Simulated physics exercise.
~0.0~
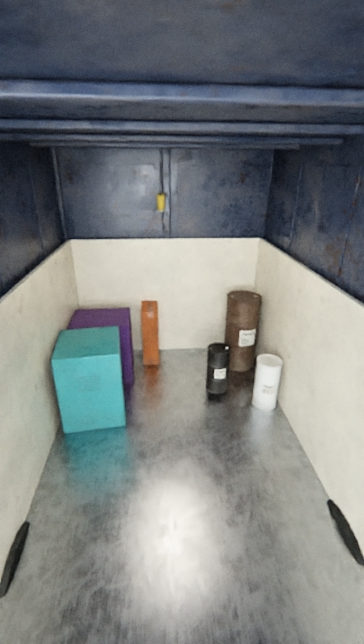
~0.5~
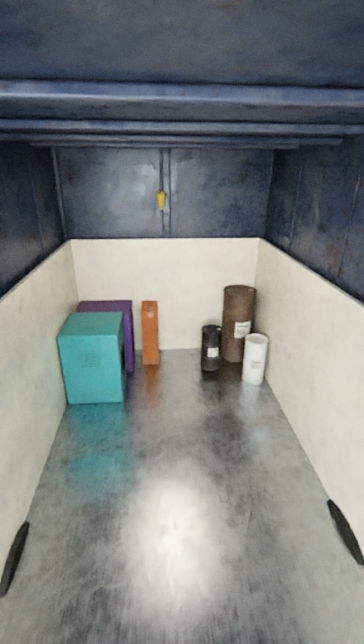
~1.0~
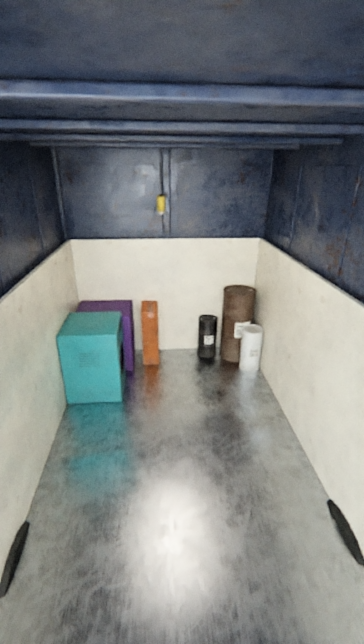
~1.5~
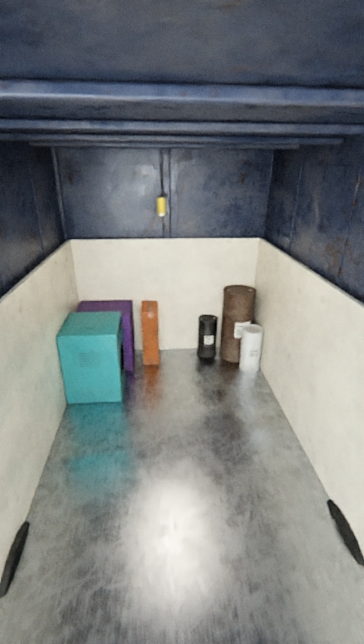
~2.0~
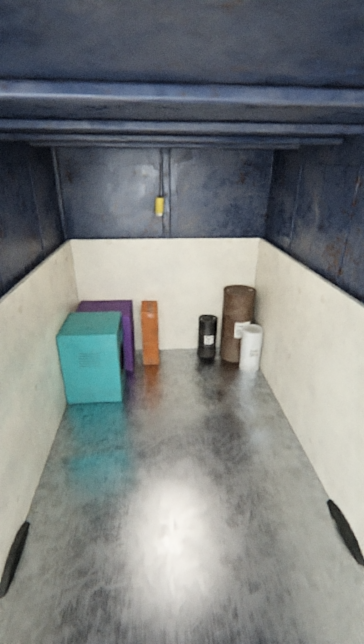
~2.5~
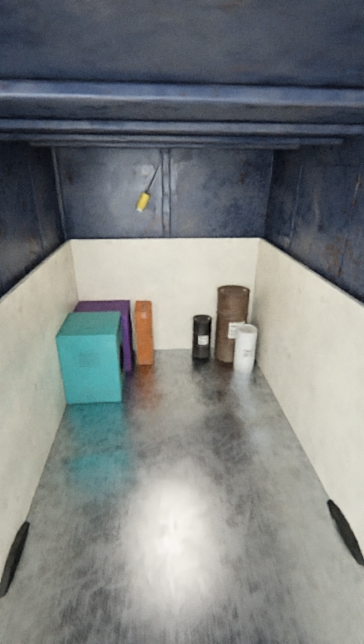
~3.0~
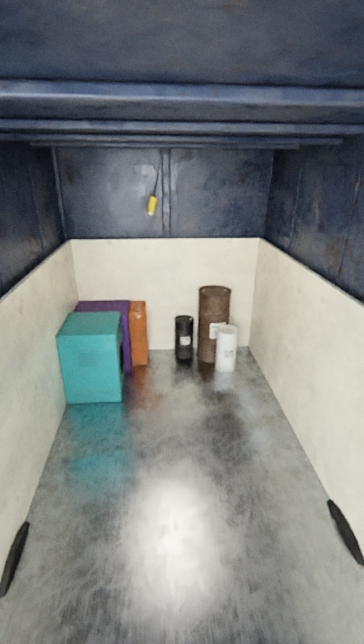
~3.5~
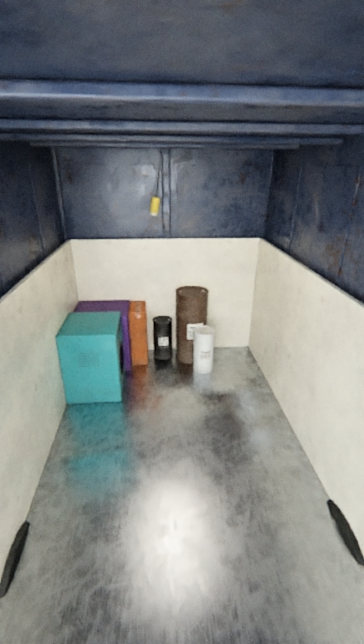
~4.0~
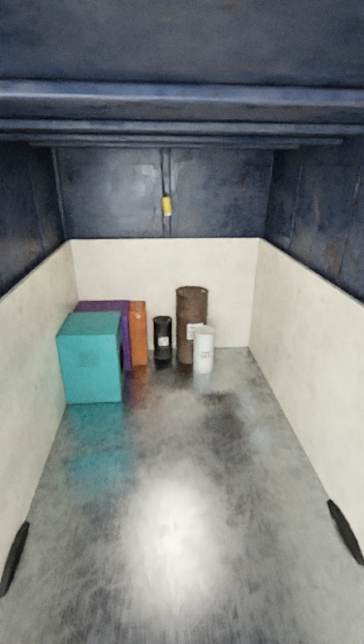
At the start, turquoise and purple boxes and a slim orange box stand on the left of a van's load bay, with brown, black and white cylinders on the right. The turquoise box and the cylinders slide forwards towards the bulkhead, then everything on the floor holds still. Next, the three cylinders slide left together while the orange box shifts slightly left against the purple one, and the yellow lamp swings on its cord. Finally, all the items stand upright and still, with the brown cylinder near the middle of the far wall, between the black and white ones.
